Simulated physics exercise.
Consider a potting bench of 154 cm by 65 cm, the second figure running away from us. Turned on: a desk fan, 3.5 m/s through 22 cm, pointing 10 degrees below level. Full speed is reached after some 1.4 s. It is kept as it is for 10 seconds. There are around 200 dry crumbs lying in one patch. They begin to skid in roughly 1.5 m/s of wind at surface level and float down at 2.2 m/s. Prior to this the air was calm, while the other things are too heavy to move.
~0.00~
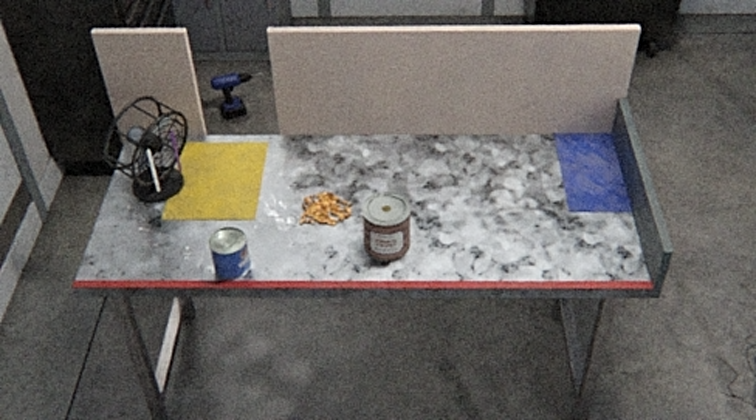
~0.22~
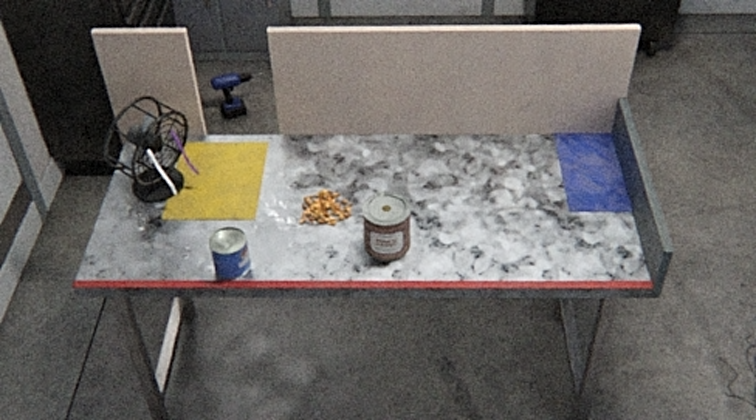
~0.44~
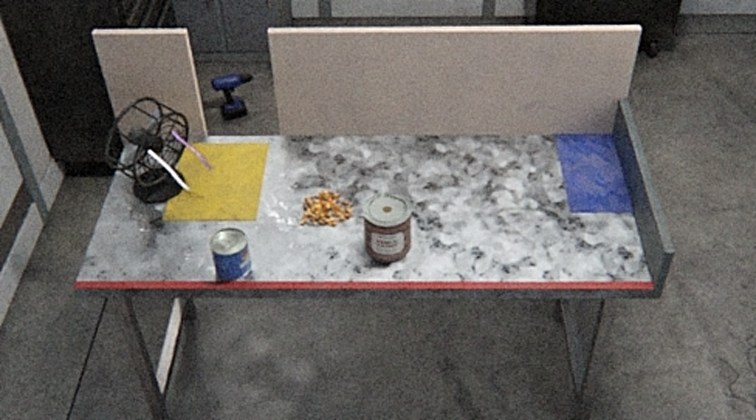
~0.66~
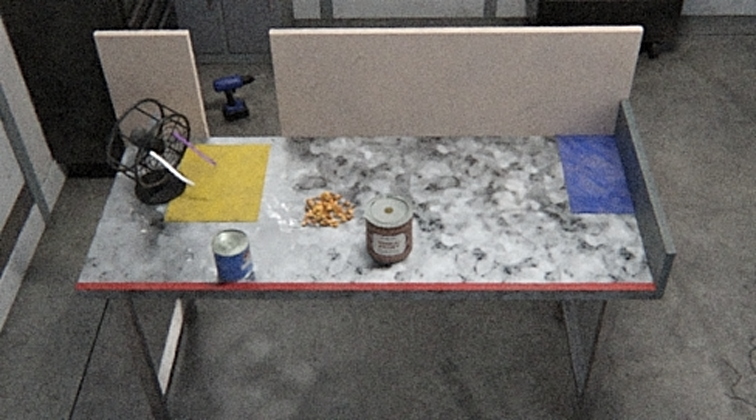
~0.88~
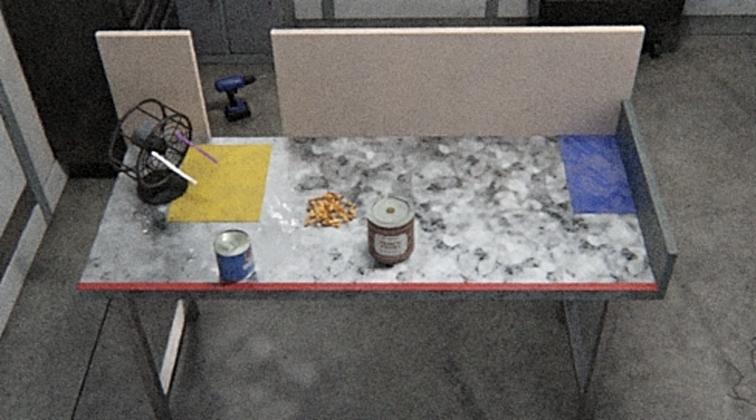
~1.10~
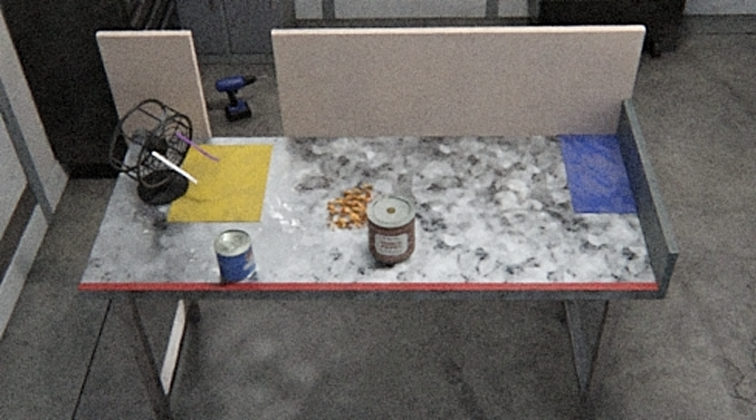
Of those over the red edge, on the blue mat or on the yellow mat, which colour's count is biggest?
The count is biggest for blue.
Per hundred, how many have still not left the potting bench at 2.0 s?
Close to 100 in a hundred remain at that time.
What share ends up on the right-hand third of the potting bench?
100 %.
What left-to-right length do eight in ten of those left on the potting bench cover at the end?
Around 20 centimetres from left to right.
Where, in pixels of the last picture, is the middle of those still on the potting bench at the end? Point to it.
Centre: Roughly (588, 166).
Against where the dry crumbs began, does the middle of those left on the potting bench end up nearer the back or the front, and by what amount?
The middle ends up shifted toward the far edge, about 20 cm.
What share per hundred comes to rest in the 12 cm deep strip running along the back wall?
It comes to close to 15 per cent.
After 2.0 s the count stands so, 0 % are on the yellow mat, 74 % on the blue mat and 0 % over the red edge; the middle of those still in play is near (586, 168).
After 3.2 s the count stands so, 0 % are on the yellow mat, 78 % on the blue mat and 0 % over the red edge; the middle of those still in play is near (588, 166).
After 5.5 s the count stands so, 0 % are on the yellow mat, 78 % on the blue mat and 0 % over the red edge; the middle of those still in play is near (588, 166).
After 10.0 s, at the end, 0 % are on the yellow mat, 79 % on the blue mat and 0 % over the red edge; the middle of those still in play is near (588, 166).
